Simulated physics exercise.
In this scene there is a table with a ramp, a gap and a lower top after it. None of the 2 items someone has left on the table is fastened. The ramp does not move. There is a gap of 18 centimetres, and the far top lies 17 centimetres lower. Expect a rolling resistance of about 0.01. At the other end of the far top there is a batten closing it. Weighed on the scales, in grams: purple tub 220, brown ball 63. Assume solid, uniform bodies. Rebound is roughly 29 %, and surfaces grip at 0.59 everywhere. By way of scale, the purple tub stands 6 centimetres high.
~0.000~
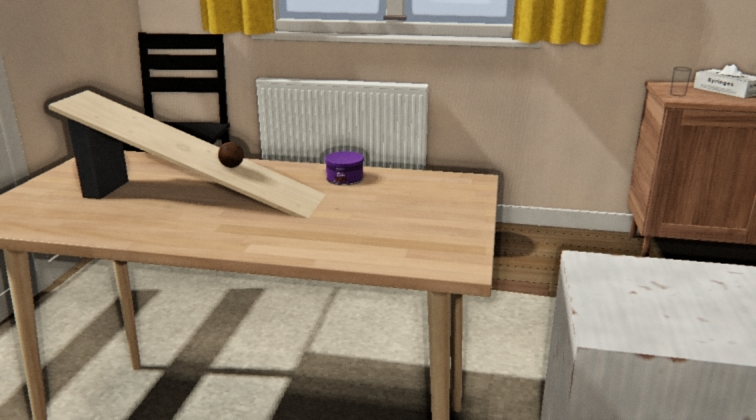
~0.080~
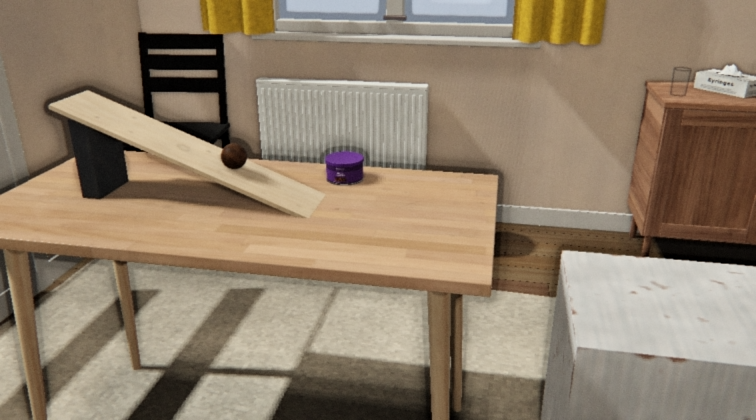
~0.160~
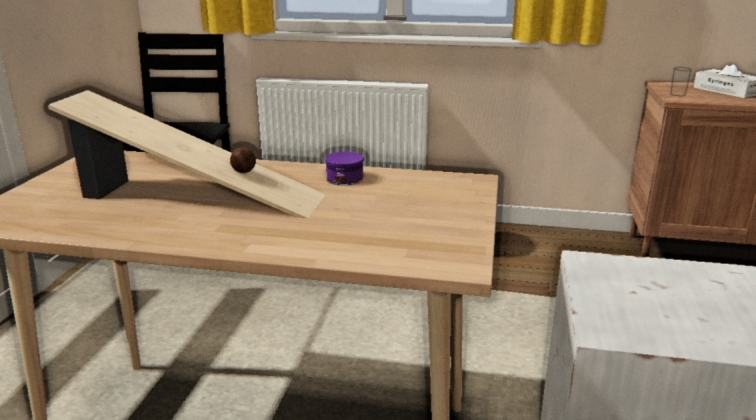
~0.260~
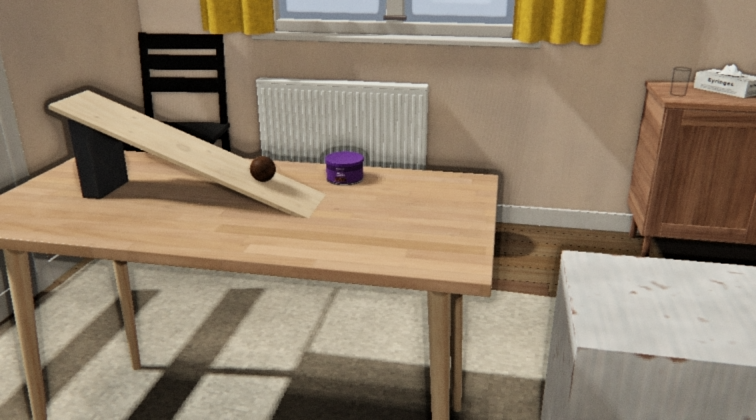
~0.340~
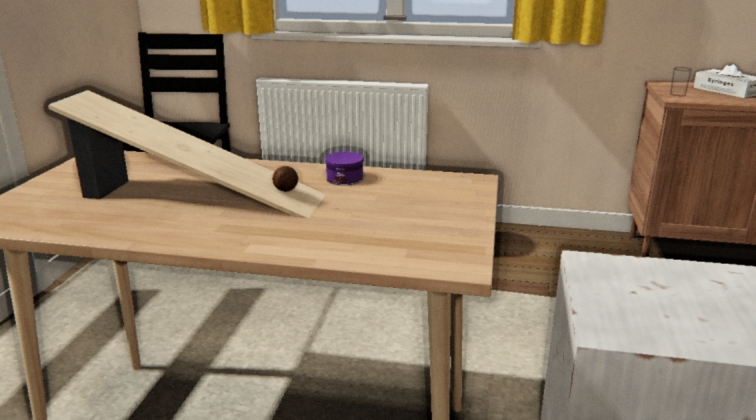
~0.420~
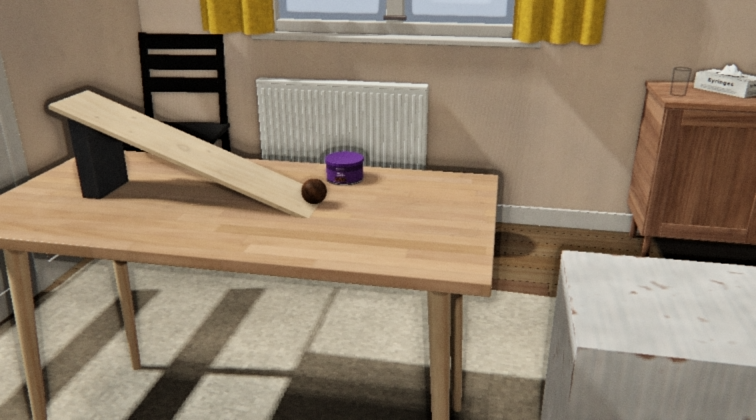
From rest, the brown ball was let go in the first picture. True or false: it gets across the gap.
True.
After 0.62 s, edge 23 cm away; brown ball near (398, 200).
After 0.92 s, 7 cm past the table's edge; brown ball near (527, 220).
After 1.12 s, 26 cm past the table's edge; brown ball near (609, 278).
After 1.42 s, 55 cm past the table's edge; brown ball near (743, 296).
By the end (1.5 s), 63 cm past the table's edge; purple tub in place, give or take 8 cm.
